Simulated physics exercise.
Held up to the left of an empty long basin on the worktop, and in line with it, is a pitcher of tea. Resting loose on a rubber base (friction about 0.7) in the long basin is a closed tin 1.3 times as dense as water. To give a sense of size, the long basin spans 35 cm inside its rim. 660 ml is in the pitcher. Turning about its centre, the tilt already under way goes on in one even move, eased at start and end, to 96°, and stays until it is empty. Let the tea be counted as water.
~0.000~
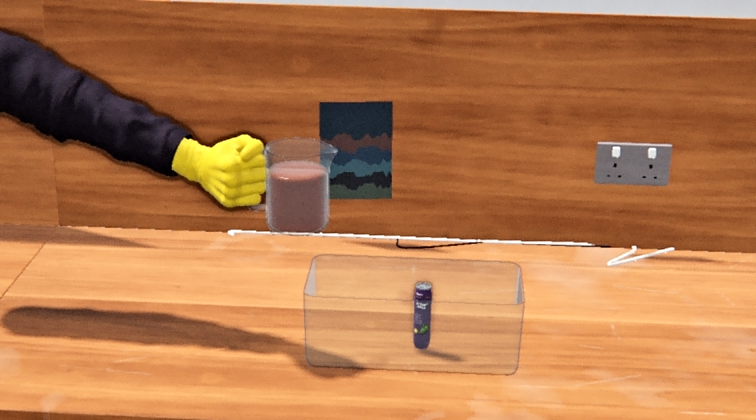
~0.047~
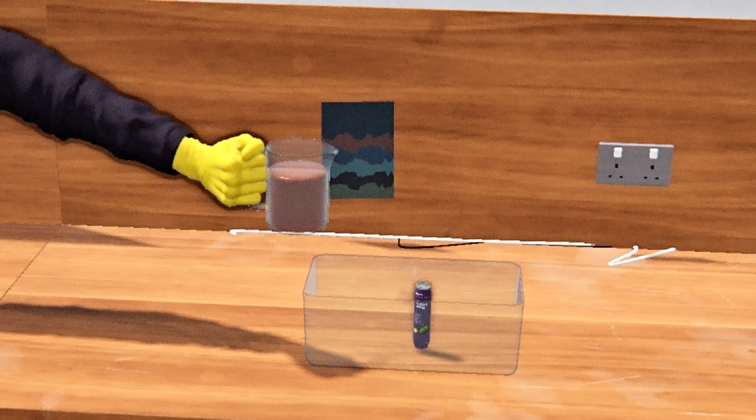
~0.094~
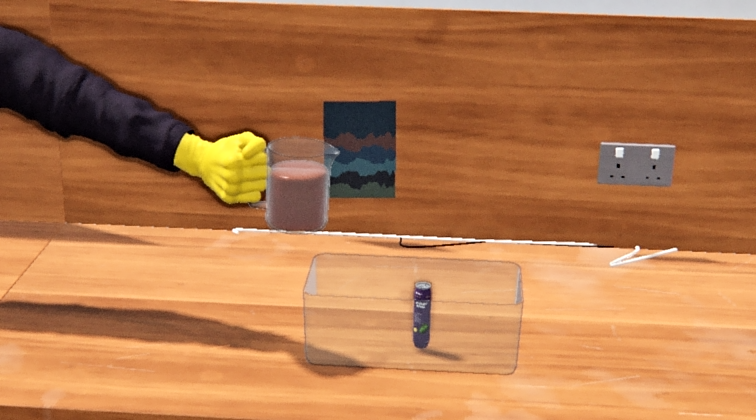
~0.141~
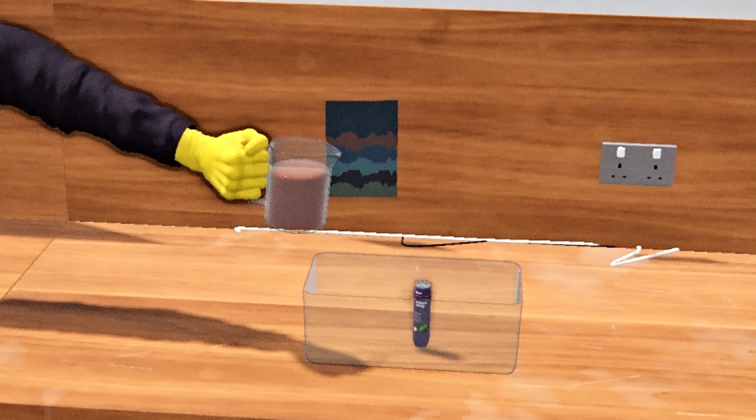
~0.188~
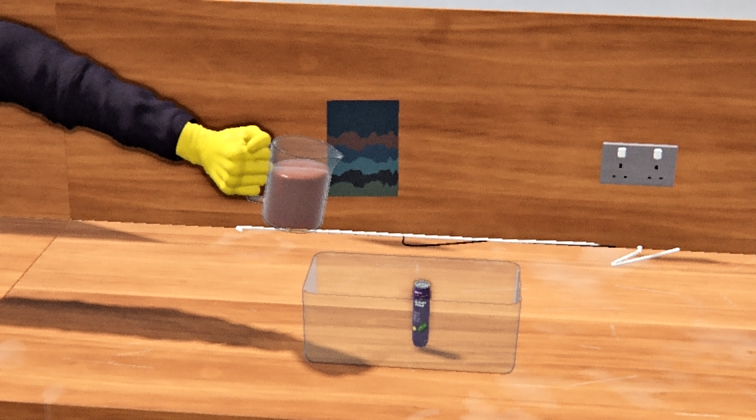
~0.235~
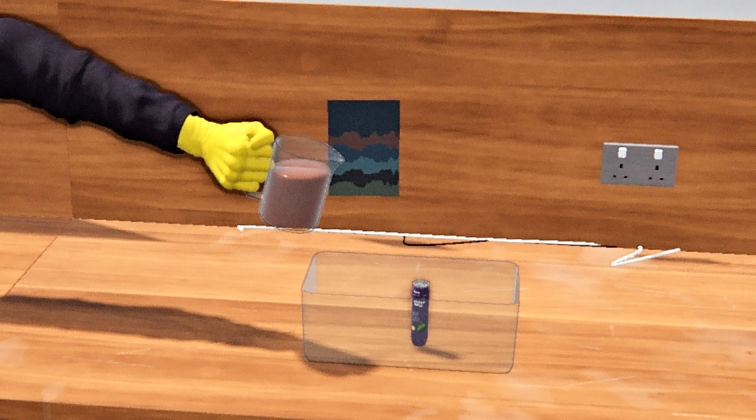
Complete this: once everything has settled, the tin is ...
Once everything has settled, the tin is standing up.
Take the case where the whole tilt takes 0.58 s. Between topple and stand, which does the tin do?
Then the tin does not tip.
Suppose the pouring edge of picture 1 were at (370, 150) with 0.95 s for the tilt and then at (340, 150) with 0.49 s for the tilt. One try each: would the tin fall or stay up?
First it tips over; then it stays on its base.
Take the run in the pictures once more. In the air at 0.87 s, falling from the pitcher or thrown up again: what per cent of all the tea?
Something like 24 per cent of the total.
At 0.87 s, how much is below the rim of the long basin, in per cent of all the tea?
Around 30 parts in a hundred.
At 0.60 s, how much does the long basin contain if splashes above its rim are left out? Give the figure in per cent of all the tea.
I'd estimate some 0 percent of the liquid.
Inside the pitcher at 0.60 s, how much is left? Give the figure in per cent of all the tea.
Still held: Roughly 92 % of the total.
By 0.60 s the tilt is 67° and 92 per cent is still to pour; the tin stands where it began.
By 0.87 s the tilt is 94° and 47 per cent is still to pour; the tin stands where it began.
By 1.15 s the tilt is 96° and 13 per cent is still to pour; the tin stands where it began.
By 1.45 s the tilt is 96° and 3 per cent is still to pour; the tin stands where it began.
At rest the tin stands where it began.
